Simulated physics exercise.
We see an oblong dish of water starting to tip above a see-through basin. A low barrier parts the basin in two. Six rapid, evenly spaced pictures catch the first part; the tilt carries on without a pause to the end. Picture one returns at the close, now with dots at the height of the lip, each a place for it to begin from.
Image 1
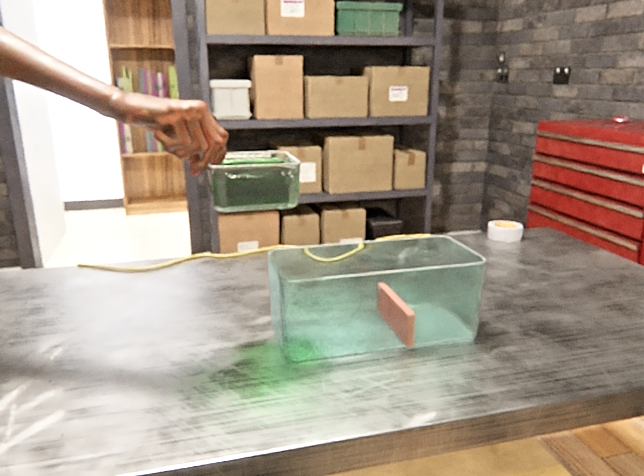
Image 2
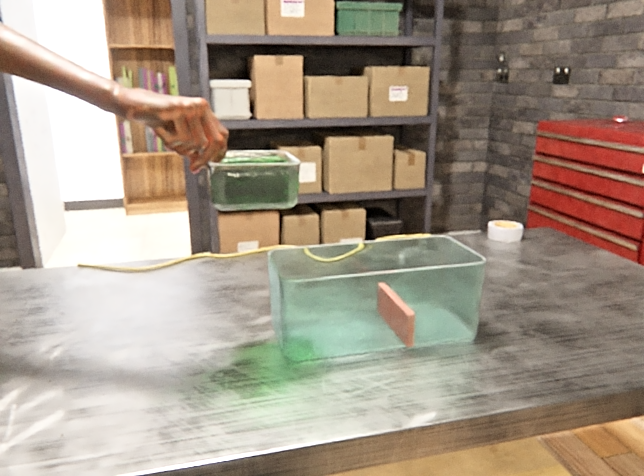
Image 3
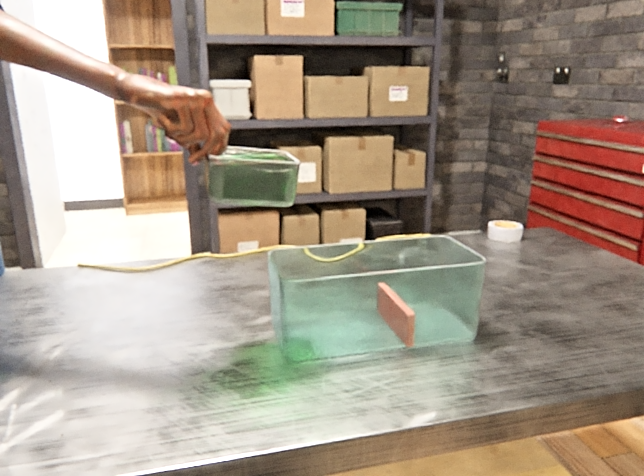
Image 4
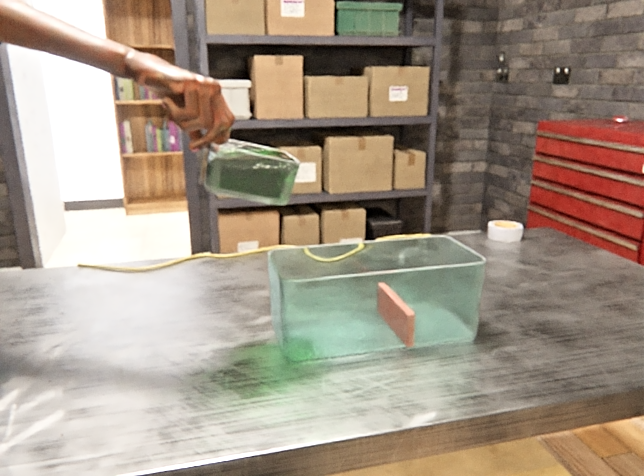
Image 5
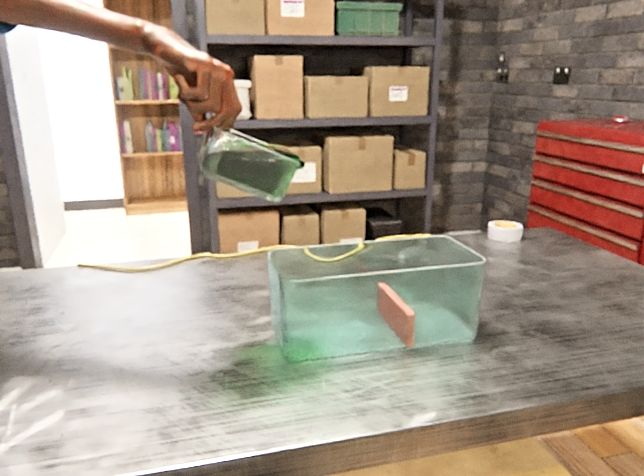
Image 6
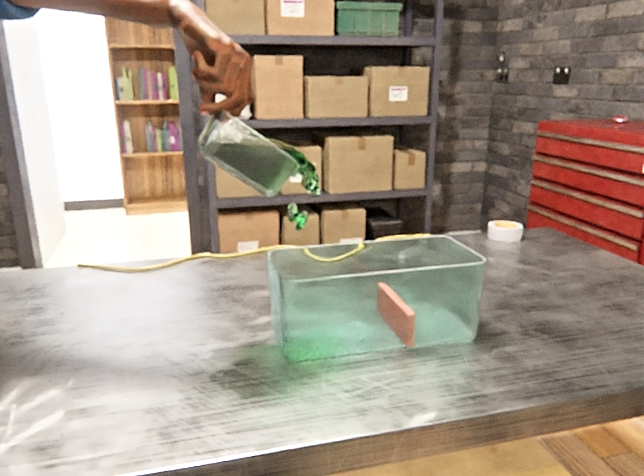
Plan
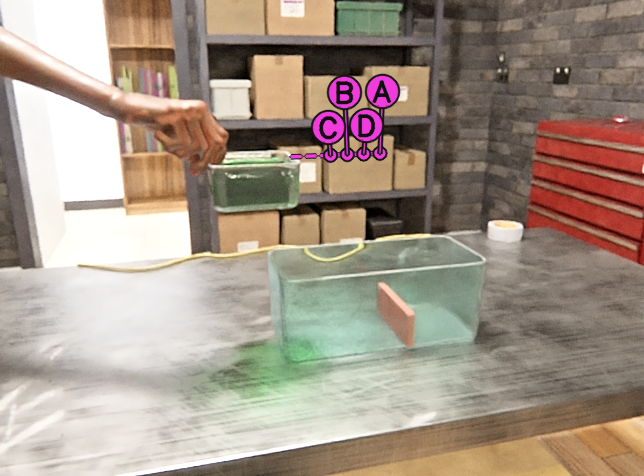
In this clip, a hand holds a small clear container of green liquid above a see-through basin with a low reddish barrier inside, then gradually tilts it to the right until green liquid passes over the lip and drops downward.
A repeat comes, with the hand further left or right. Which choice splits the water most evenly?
Take C.
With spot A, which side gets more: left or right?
More ends on the right.
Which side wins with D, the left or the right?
The right one.
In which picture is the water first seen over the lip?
Picture 5.
On the marked copy, A at (379, 153); B at (347, 154); C at (330, 155); D at (363, 153).
If A is chosen, about 11 % ends left of the wall and 88 % right of it.
If B is chosen, about 22 % ends left of the wall and 76 % right of it.
If C is chosen, about 47 % ends left of the wall and 51 % right of it.
If D is chosen, about 7 % ends left of the wall and 92 % right of it.
